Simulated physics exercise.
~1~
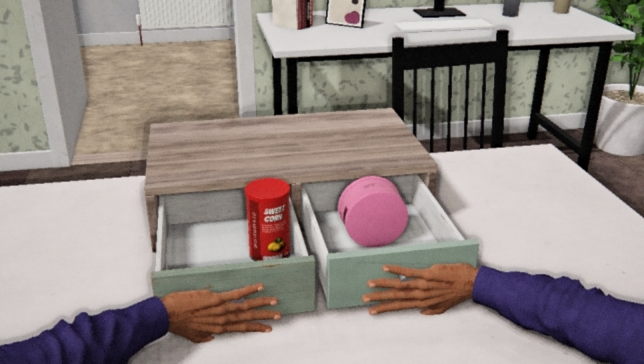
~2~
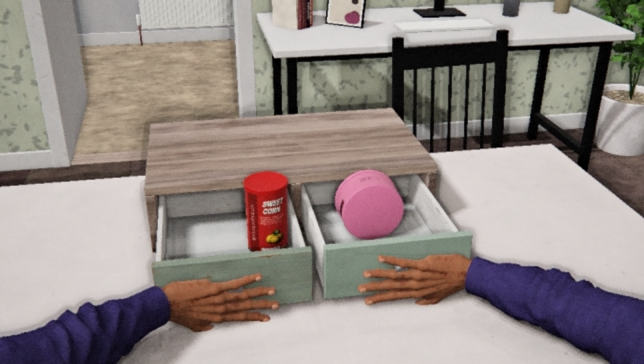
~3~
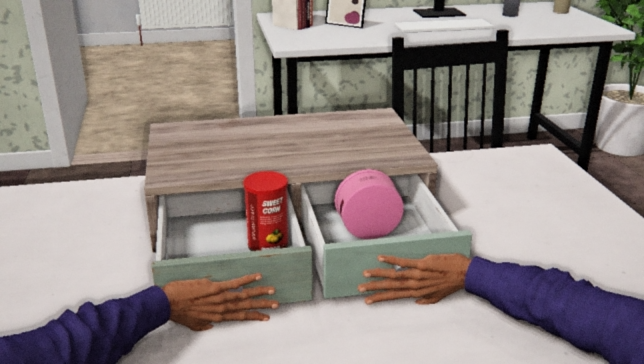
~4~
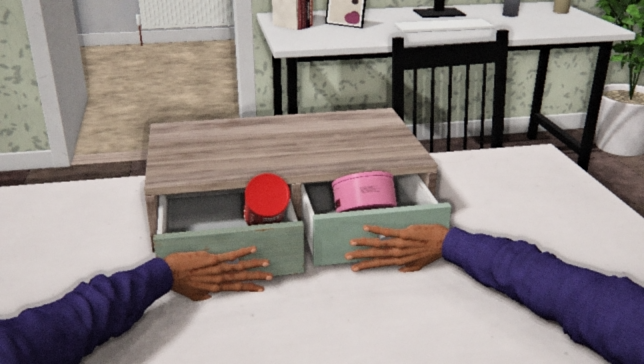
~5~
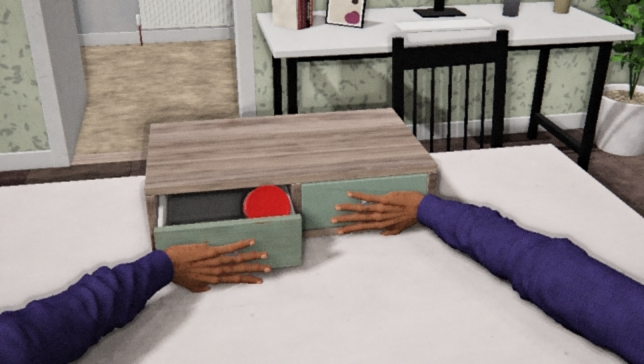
Two hands push the green drawers inward; the right one shuts, the left stays ajar.
